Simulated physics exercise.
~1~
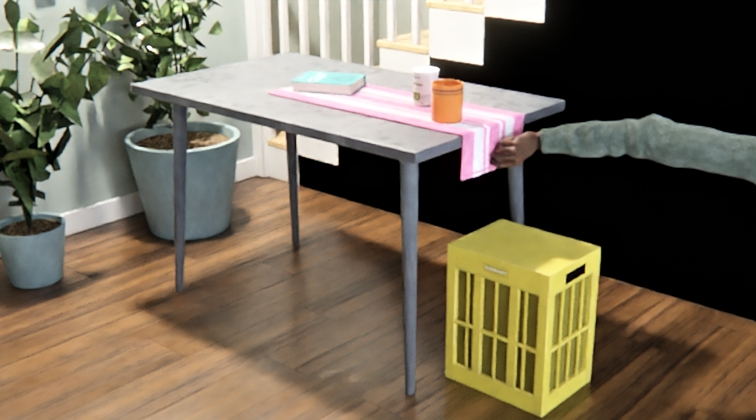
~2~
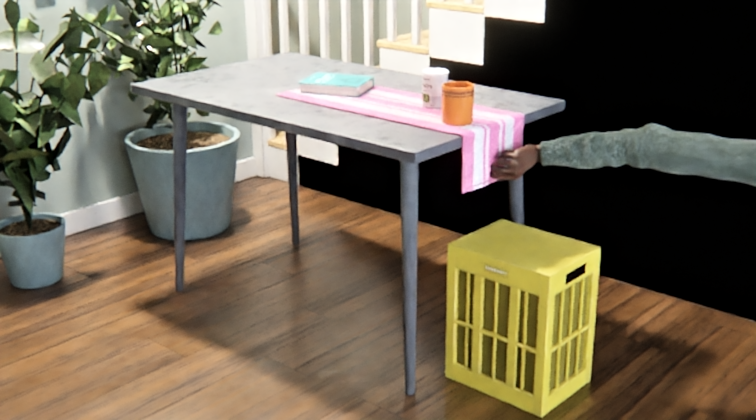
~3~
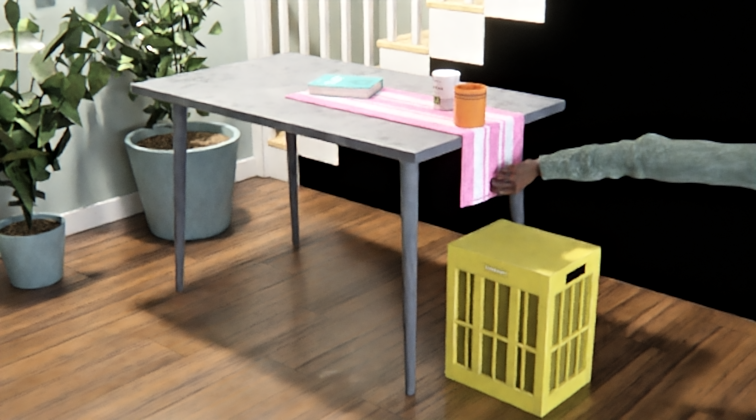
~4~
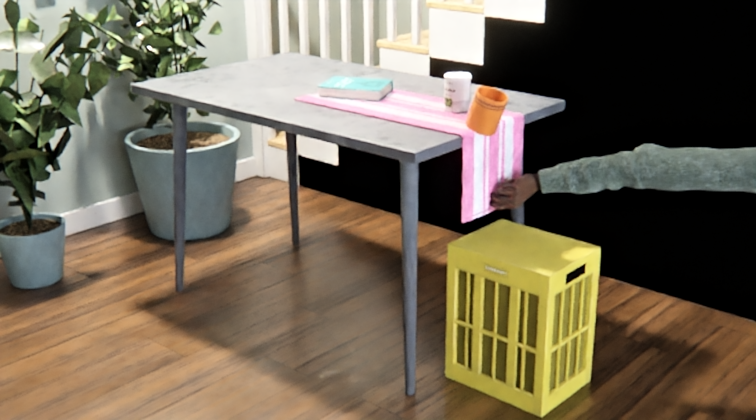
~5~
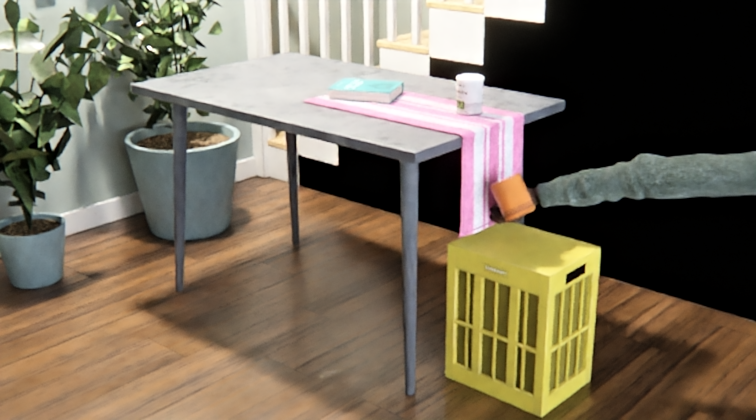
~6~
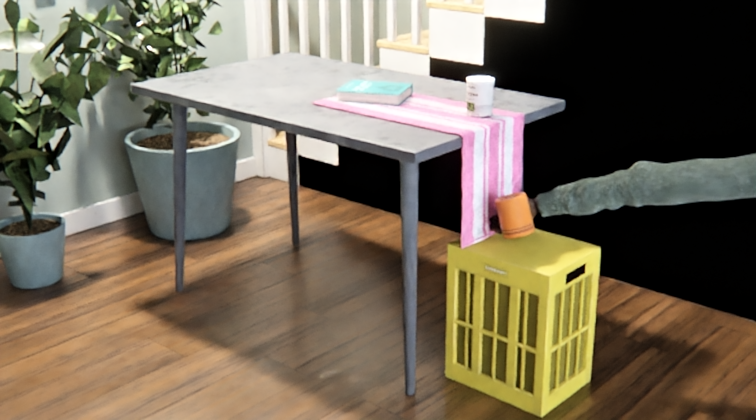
Pink striped cloth being pulled down by a hand, carrying book and white cup along as orange mug tips off table edge.
